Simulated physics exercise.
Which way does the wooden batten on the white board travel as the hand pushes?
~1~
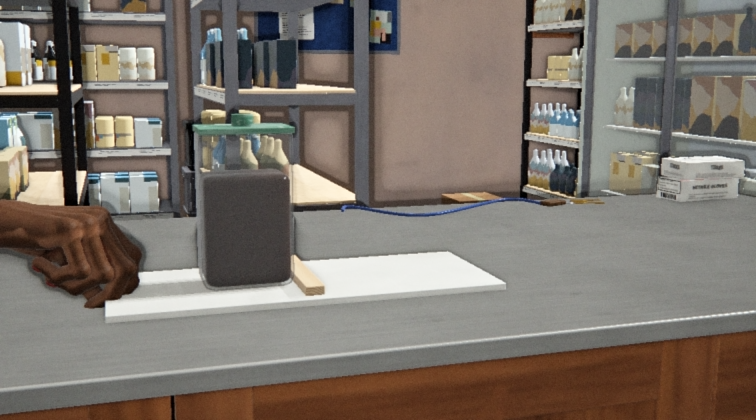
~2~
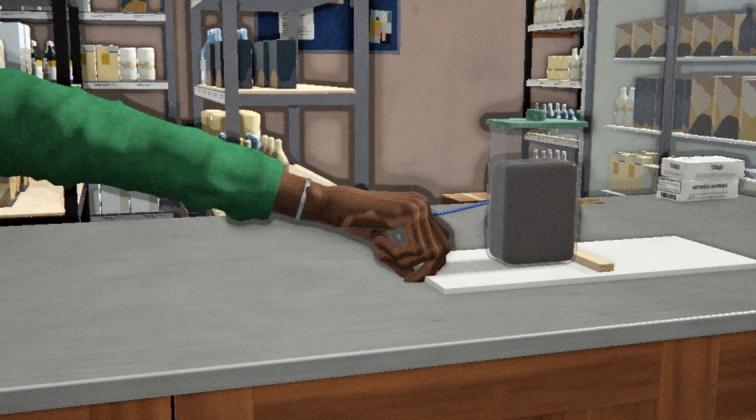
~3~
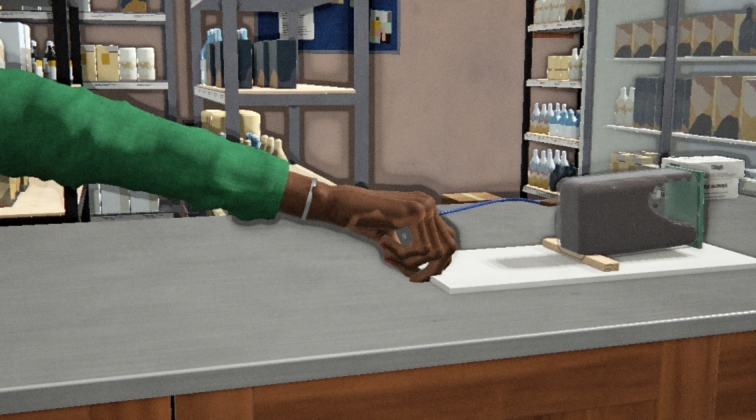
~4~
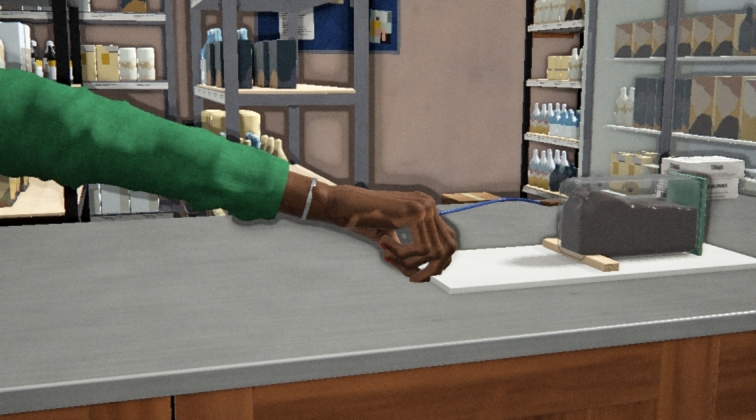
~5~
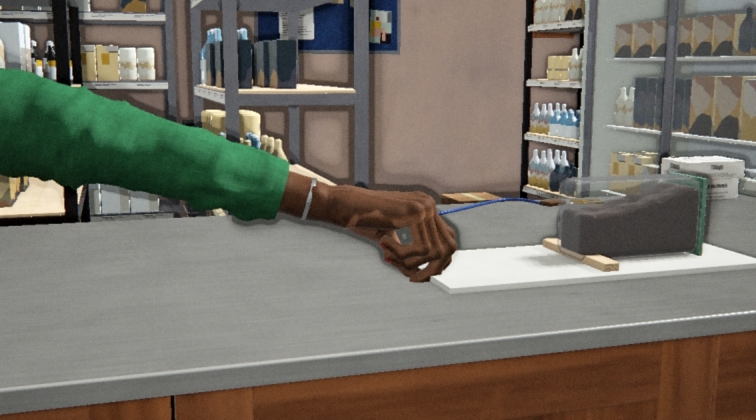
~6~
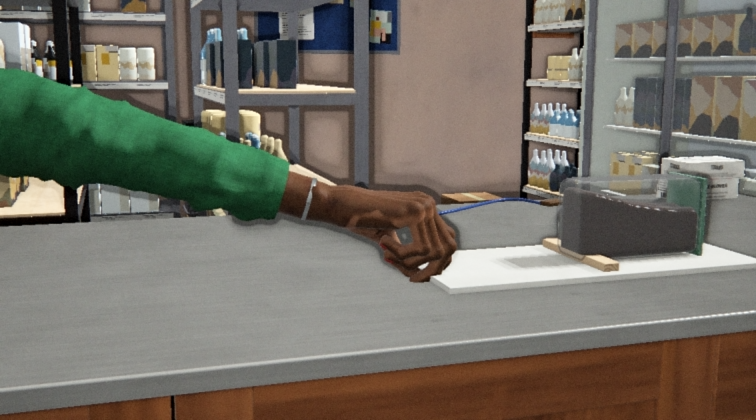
The batten travels to the right, carried along with the board.
